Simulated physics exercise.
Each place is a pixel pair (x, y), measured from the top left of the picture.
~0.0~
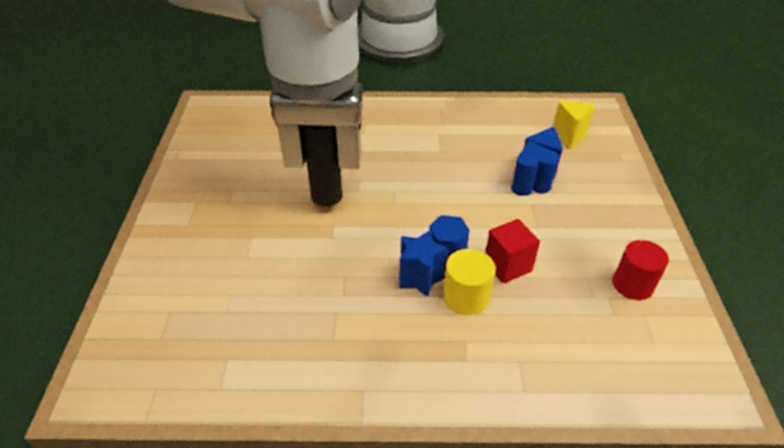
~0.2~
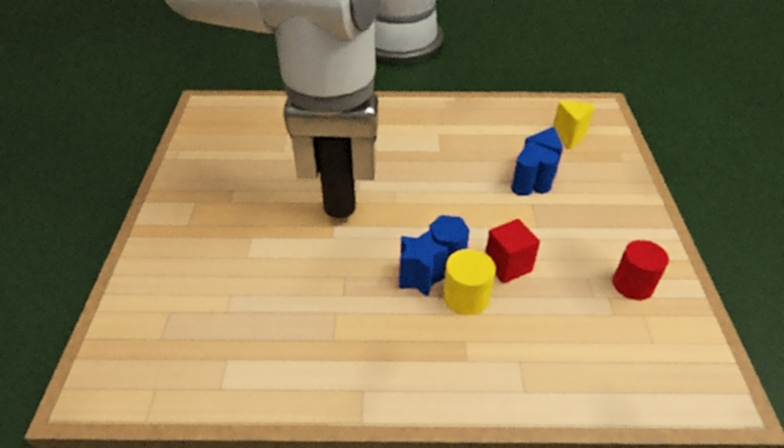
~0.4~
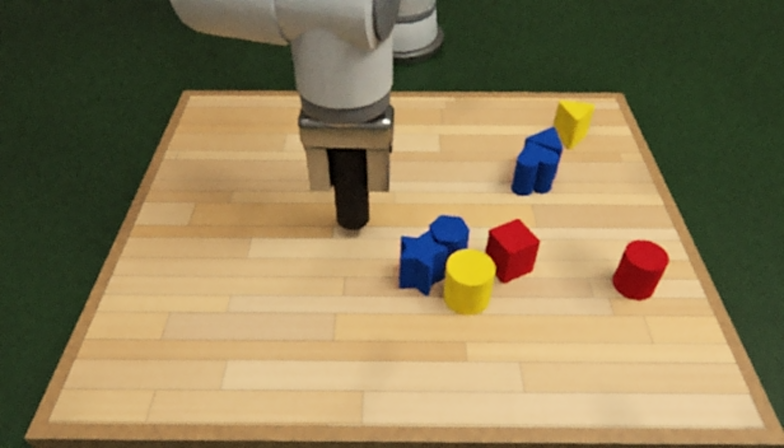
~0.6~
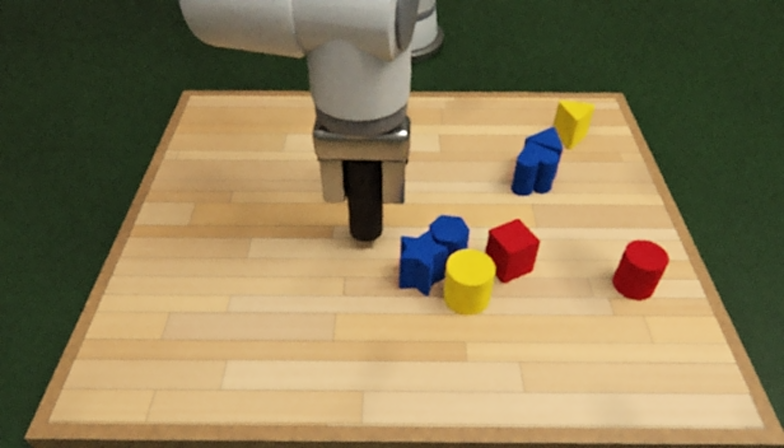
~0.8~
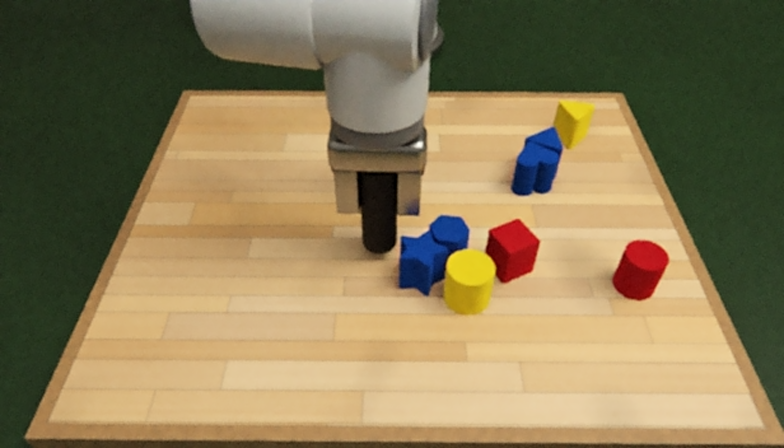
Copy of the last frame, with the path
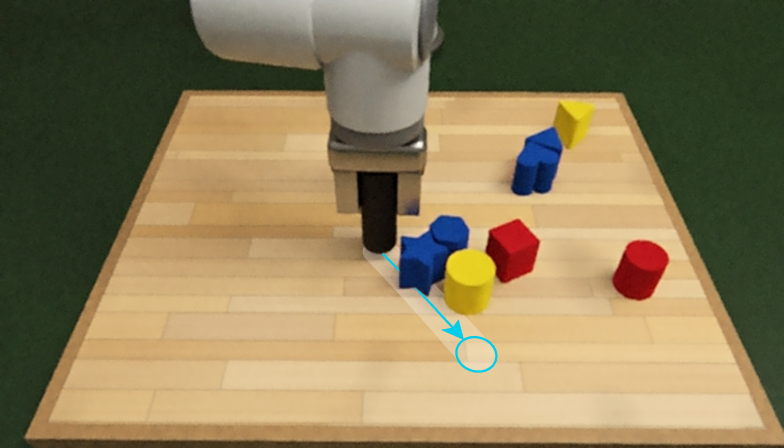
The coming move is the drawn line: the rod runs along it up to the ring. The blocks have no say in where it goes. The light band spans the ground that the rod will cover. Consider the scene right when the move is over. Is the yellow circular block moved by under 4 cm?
Short answer: No.
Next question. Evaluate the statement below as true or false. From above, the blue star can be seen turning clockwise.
False - the claim does not hold.
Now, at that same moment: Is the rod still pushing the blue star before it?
No, that is not what happens.
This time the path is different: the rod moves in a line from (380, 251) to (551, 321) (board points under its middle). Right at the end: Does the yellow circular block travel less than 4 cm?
Answer: No.
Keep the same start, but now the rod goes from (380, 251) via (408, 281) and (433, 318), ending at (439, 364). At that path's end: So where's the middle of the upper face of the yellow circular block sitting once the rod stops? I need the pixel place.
At the end it should sit near (516, 273).
The drawn path runs in a line from (380, 251) to (476, 354).
The first path, step by step. One third of the way, rod at (410, 273); blue star at (453, 266), turned 25° anticlockwise; blue hexagon at (454, 228); yellow circular block at (495, 273).
Two thirds of the way, rod at (443, 307); blue star at (487, 288), turned 60° anticlockwise; blue hexagon at (454, 228); yellow circular block at (525, 275).
At the end, rod at (478, 345); blue star at (513, 307), turned 105° anticlockwise; blue hexagon at (454, 228); yellow circular block at (527, 275); red four-sided block not moved.
